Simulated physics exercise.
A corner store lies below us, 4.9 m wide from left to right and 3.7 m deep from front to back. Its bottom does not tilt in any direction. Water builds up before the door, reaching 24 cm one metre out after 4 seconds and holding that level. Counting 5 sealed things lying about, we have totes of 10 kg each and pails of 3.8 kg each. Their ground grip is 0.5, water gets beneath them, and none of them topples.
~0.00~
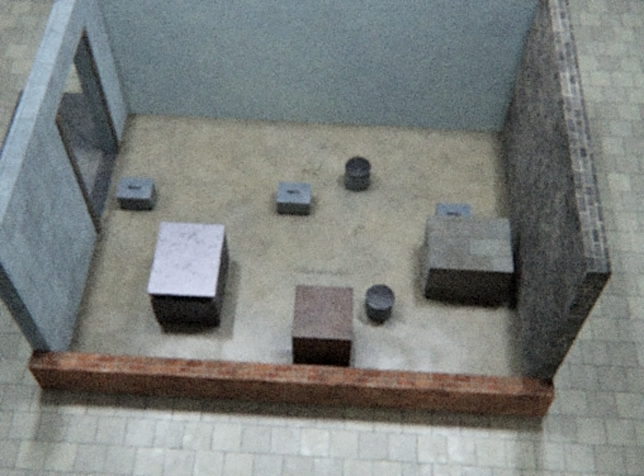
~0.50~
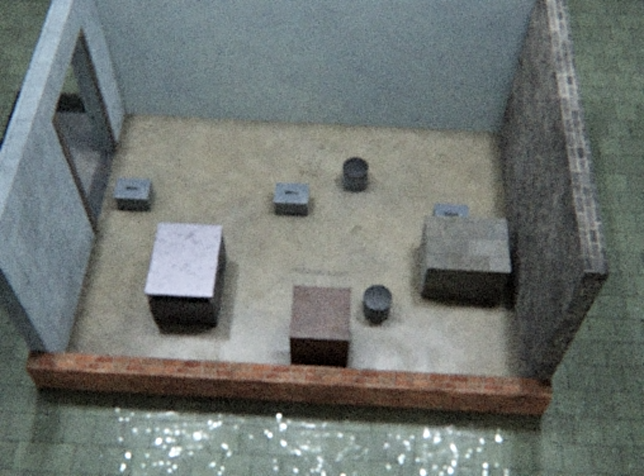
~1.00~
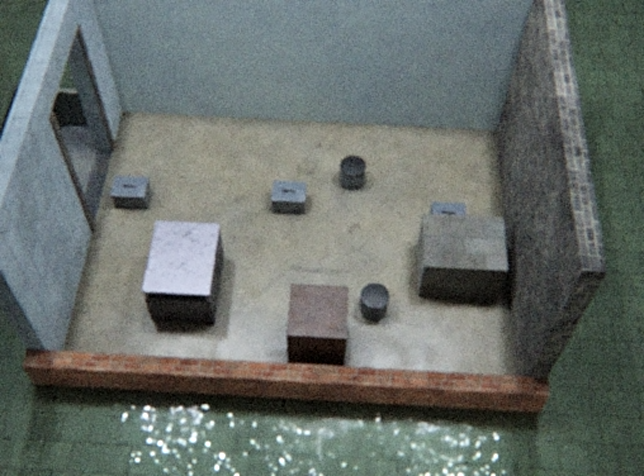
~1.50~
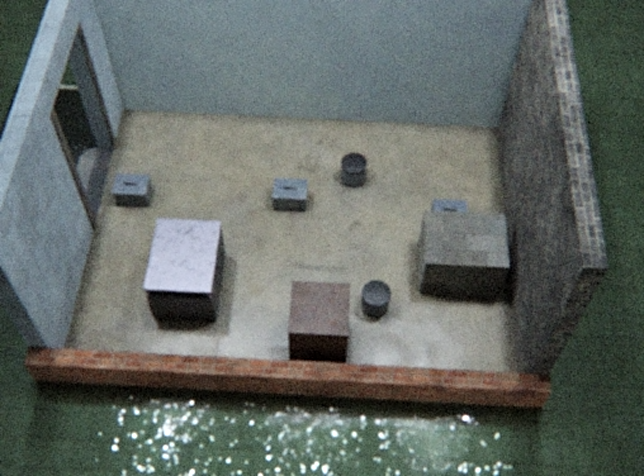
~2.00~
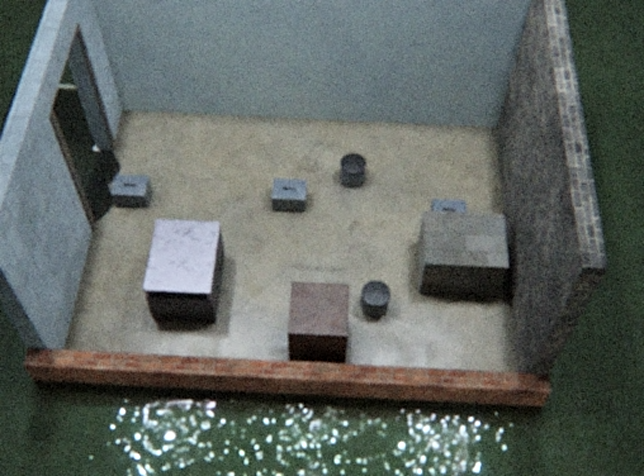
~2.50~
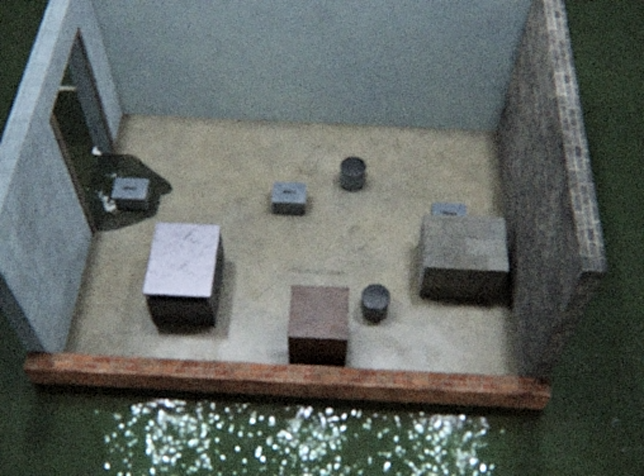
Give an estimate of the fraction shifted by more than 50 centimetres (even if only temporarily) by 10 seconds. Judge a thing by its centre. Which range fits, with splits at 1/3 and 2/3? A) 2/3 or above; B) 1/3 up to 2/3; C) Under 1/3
Option A: 2/3 or above.
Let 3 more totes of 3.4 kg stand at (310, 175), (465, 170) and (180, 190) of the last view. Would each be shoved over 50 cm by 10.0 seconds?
The first one tops the mark, the next tops the mark, and the last tops the mark.
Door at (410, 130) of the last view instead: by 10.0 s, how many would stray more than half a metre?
In that case the number is 3.
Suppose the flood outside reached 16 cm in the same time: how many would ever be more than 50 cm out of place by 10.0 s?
Then 1 of them.
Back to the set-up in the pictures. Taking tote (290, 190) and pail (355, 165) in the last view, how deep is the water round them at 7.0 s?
Some 6 cm at the first, some 4 cm at the second.
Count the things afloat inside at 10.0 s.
At that time the total is 5.
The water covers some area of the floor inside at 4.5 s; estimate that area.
Wet area: Approx. 6.5 m2.
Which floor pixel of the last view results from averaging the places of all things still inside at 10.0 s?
About (446, 248).
After 3.5 s 0 of 5 are over 50 cm from their spots; 0 afloat.
After 4.5 s 1 of 5 are over 50 cm from their spots; 0 afloat.
After 7.0 s 3 of 5 are over 50 cm from their spots; 0 afloat.
After 10.0 s 4 of 5 are over 50 cm from their spots, and 4 have been at some point; 5 afloat.
